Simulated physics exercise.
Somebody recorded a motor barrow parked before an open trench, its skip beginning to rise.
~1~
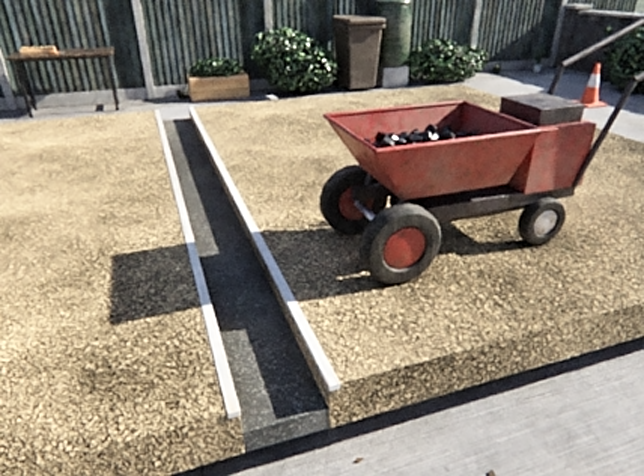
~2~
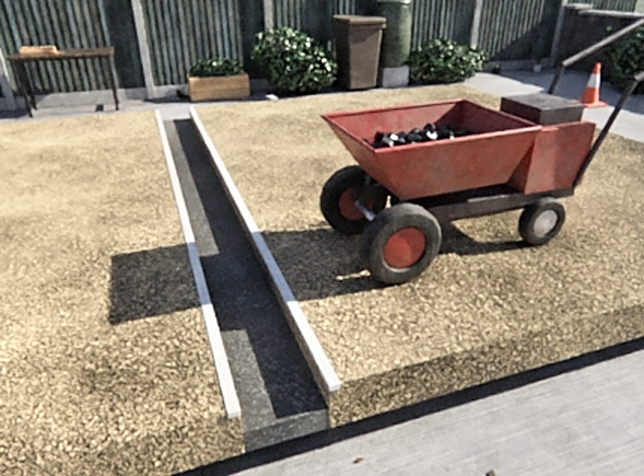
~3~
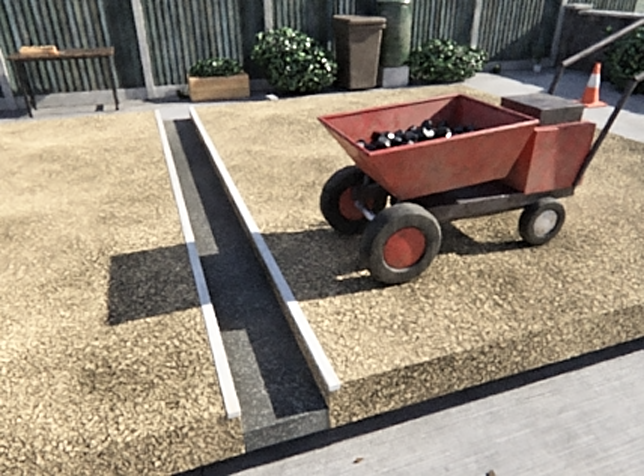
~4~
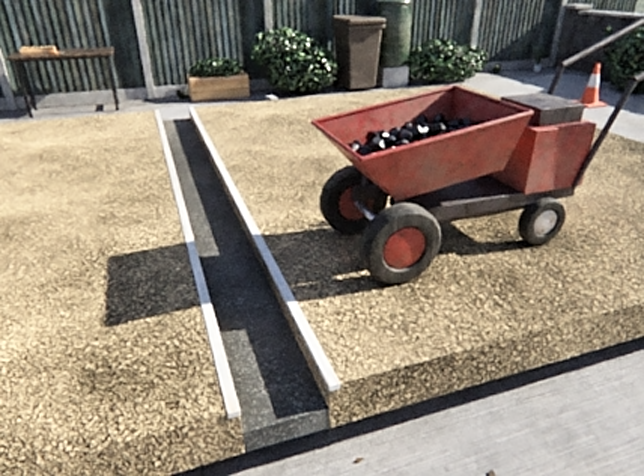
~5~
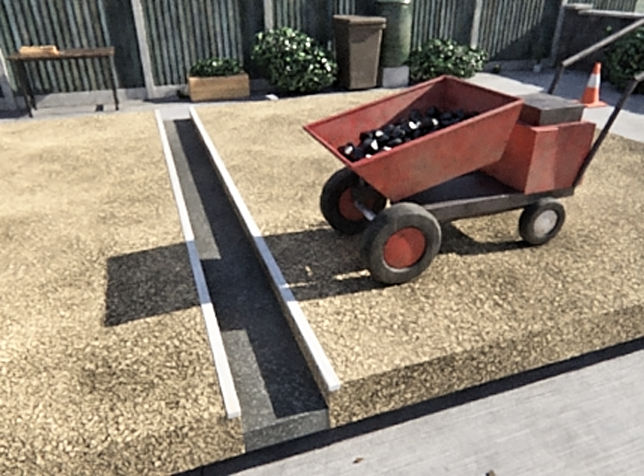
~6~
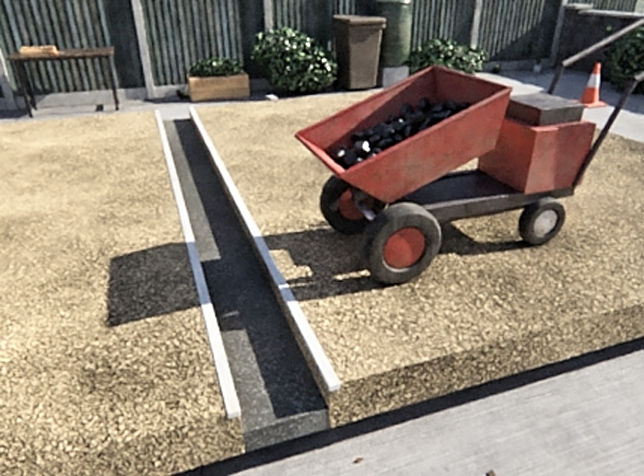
To begin with, a red motor barrow loaded with black lumps stands on gravel to the right of a narrow open trench edged with pale boards, its skip level. The skip then tilts gradually toward the left, its back end rising and its front lip lowering, until it is clearly tipped, while the wheels stay still.
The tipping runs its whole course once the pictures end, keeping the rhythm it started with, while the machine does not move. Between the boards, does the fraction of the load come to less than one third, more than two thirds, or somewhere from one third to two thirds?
The fraction between the boards comes to more than two thirds.
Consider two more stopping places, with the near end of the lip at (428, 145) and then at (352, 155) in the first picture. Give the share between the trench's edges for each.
40 and 90 percent, in that order.
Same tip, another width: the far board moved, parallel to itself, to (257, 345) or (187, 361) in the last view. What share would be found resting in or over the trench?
Well, it'd be something like 60 per cent the first time and 90 per cent the second.
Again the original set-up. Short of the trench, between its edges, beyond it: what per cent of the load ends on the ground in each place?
About: Short 5, between 80, beyond 0 per cent.
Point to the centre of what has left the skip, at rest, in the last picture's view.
I'd place the middle at about (246, 284).
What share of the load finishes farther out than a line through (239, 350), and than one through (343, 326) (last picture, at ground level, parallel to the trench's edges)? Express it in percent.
I'd say about 10 and about 90 in a hundred.
Shortly afterwards, skip tipped steeply; the whole lot in the skip.
Next, skip tipped right over; near two thirds in the skip; only a few short of the trench; near a quarter in or heaped over the trench.
Some moments later, skip tipped right over; a little in the skip; a little short of the trench; the bulk in or heaped over the trench; only a few beyond it.
In the end, skip tipped right over; a little in the skip; a little short of the trench; the bulk in or heaped over the trench; only a few beyond it.
